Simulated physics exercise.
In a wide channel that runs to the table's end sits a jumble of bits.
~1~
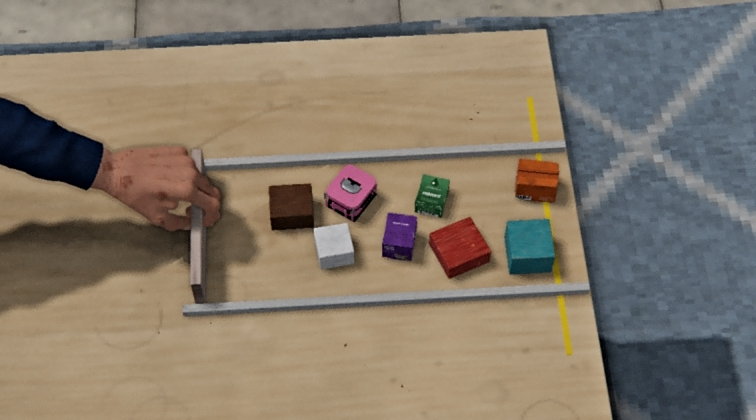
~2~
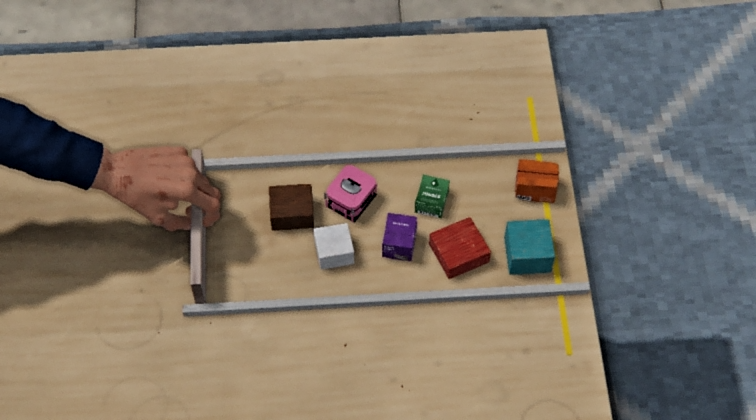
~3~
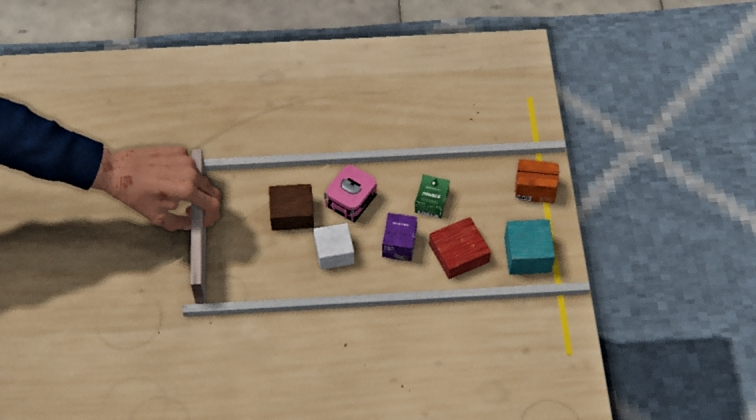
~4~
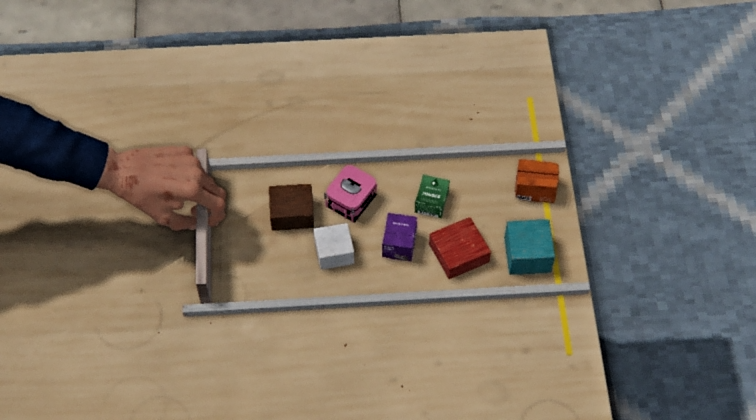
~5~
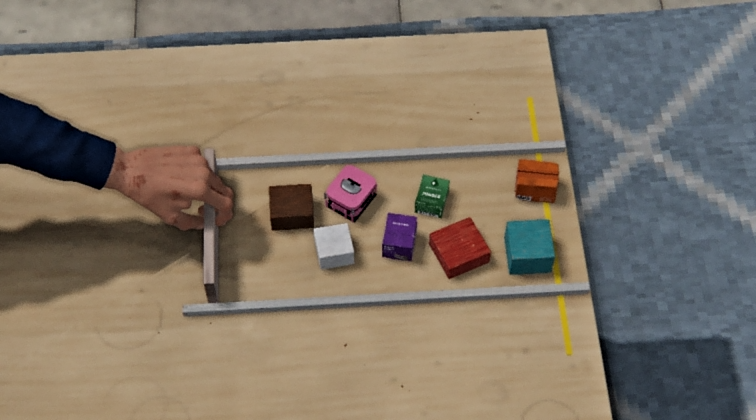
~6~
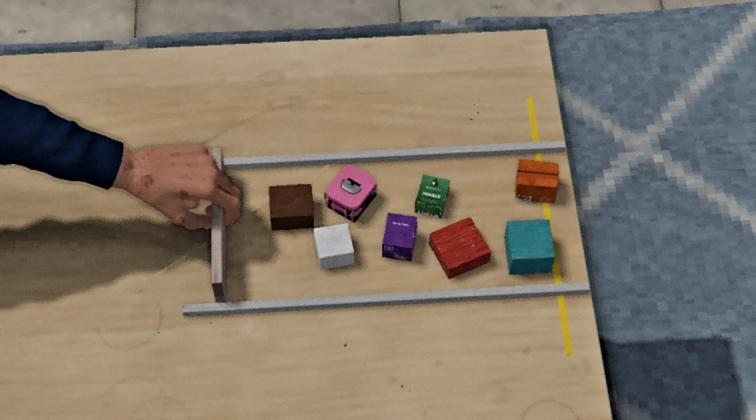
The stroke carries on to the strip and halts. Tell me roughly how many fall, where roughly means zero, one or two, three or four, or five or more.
Roughly, five or more fall.
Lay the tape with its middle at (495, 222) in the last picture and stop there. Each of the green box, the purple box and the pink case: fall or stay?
In that case the green box tips off, the purple box does not drop, the pink case does not drop.
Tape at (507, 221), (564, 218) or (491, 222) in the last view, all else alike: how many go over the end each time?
The three tries give 4, 8 and 3.
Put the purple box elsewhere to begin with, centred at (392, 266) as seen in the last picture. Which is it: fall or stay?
Starting there, it remains in the end.
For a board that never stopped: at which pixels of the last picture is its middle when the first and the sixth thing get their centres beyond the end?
For the first, roughly (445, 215); for the next, roughly (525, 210).
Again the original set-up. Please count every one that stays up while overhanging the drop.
The count is 2.
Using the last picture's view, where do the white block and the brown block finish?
White block: About (570, 234); brown block: About (567, 193).
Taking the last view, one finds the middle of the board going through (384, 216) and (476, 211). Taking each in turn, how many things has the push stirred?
First position 6; second position 8.
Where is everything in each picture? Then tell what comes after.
In the first frame, orange box (537, 181); turquoise block (529, 247); red block (460, 248); board (199, 226); tape (548, 219).
In the second frame, turquoise block (529, 247); board (199, 226).
In the third frame, red block (460, 248); pink case (351, 193).
In the fourth frame, orange box (537, 181); green box (432, 196).
In the fifth frame, turquoise block (529, 247); brown block (292, 207).
In the sixth frame, orange box (537, 181); turquoise block (529, 247); red block (460, 248); board (218, 225); tape (548, 219).
Early on, none off yet; orange box at rest near (537, 181); turquoise block at rest near (529, 247); red block at rest near (460, 248).
Finally, the number that fall off is five or more; lost, pink case, purple box, green box, red block, turquoise block and orange box.
